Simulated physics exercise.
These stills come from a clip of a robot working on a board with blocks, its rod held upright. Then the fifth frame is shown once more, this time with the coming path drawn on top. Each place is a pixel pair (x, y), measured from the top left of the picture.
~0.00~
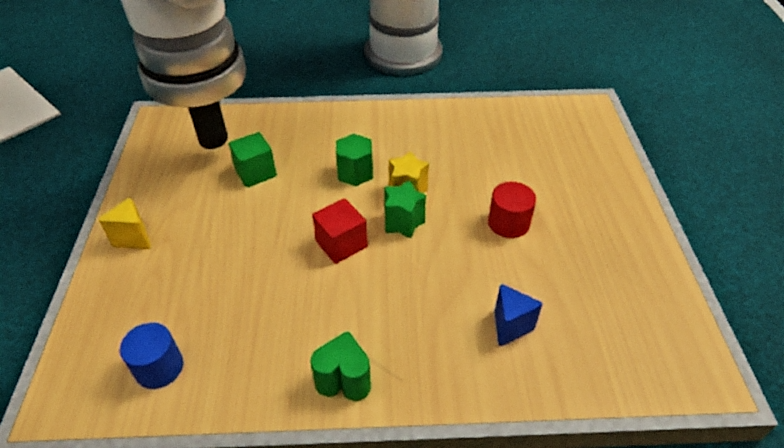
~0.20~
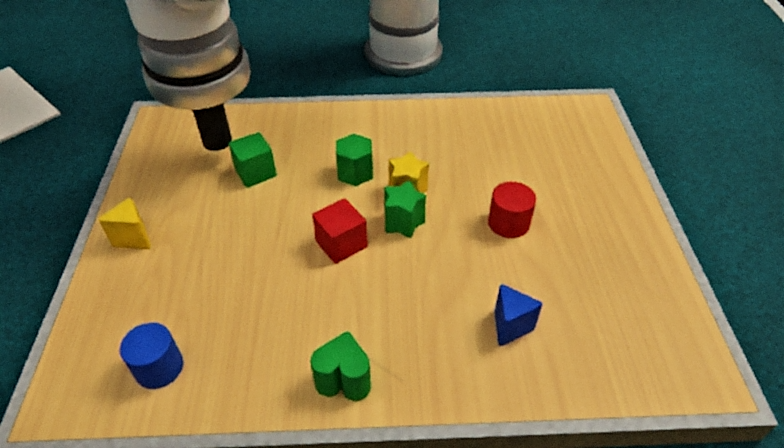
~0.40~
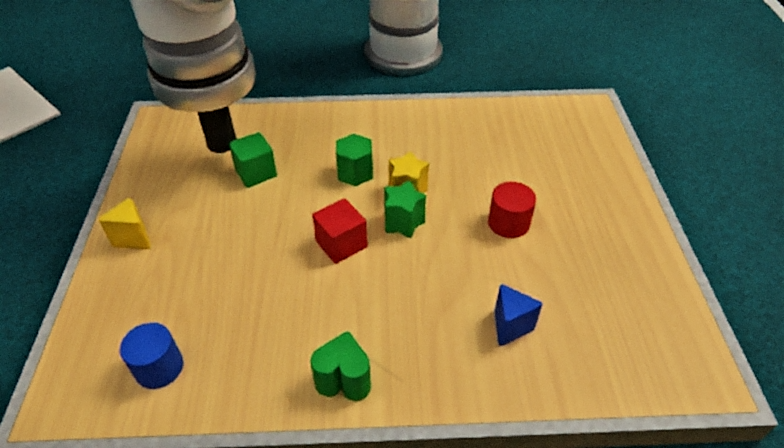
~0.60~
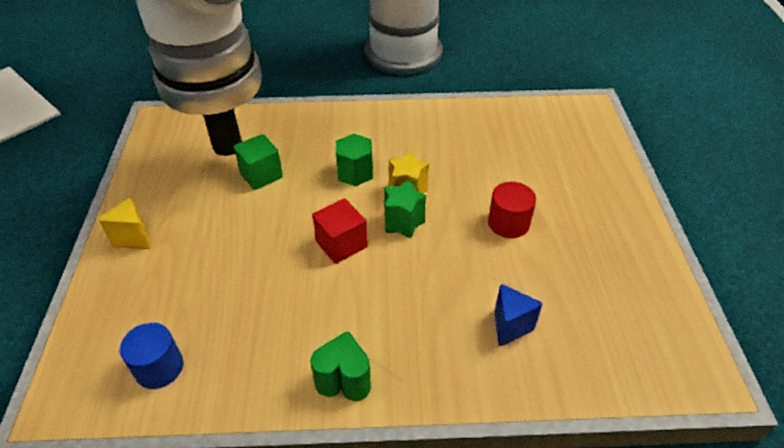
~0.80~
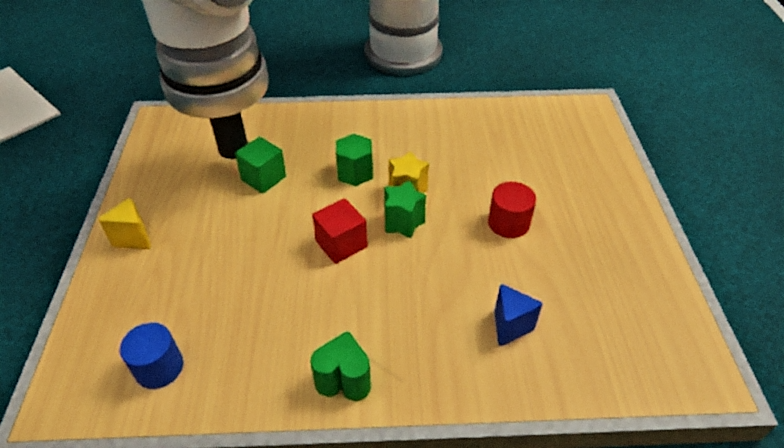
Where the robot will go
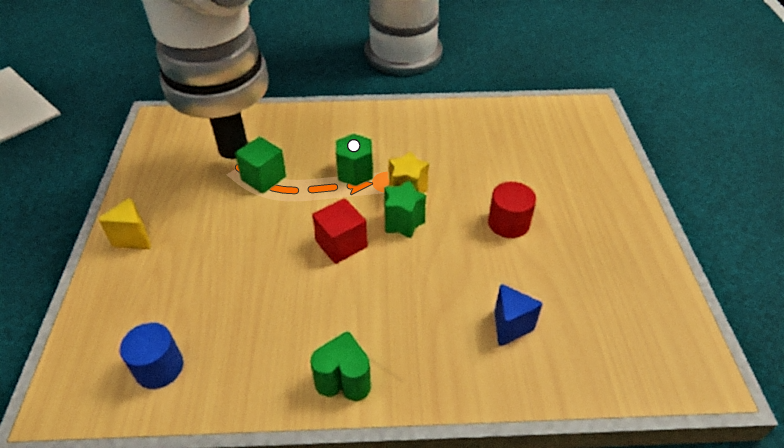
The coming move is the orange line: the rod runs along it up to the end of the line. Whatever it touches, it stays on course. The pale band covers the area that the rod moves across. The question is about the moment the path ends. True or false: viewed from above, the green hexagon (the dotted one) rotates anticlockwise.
The statement is correct.
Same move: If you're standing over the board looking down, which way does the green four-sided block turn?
Viewed from above: Clockwise.
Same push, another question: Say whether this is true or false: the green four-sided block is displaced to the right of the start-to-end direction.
My answer: True.
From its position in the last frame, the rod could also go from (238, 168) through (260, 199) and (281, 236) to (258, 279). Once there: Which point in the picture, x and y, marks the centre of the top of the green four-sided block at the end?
At the end it should sit near (291, 167).
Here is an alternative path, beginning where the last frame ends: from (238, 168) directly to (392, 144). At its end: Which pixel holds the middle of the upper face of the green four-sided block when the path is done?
I expect it at (284, 155).
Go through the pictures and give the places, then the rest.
The first picture shows tip of the rod (214, 140), middles of tops, green four-sided block (250, 146), green hexagon (354, 146), green star-shaped block (403, 195), yellow star-shaped block (408, 165).
The second picture shows rod (218, 142), nothing pushed.
The third picture shows rod (222, 144), nothing pushed.
The fourth picture shows rod (228, 147), green four-sided block (256, 148).
The fifth picture shows rod (234, 150), green four-sided block (258, 151), green hexagon (354, 146), green star-shaped block (403, 195), yellow star-shaped block (408, 165).
The line goes from (238, 168) over (277, 189) and (332, 188) to (387, 182); the dot is on the green hexagon.
The first path, step by step. One third of the way, rod (275, 171); green four-sided block (306, 166), turned 35° anticlockwise.
Two thirds of the way, rod (331, 170); green four-sided block (357, 173); green hexagon (358, 144).
At the end, rod (387, 164); green four-sided block (380, 180), turned 35° clockwise; green hexagon (389, 133), turned 85° anticlockwise; green star-shaped block (406, 200); yellow star-shaped block (415, 168), turned 20° anticlockwise.
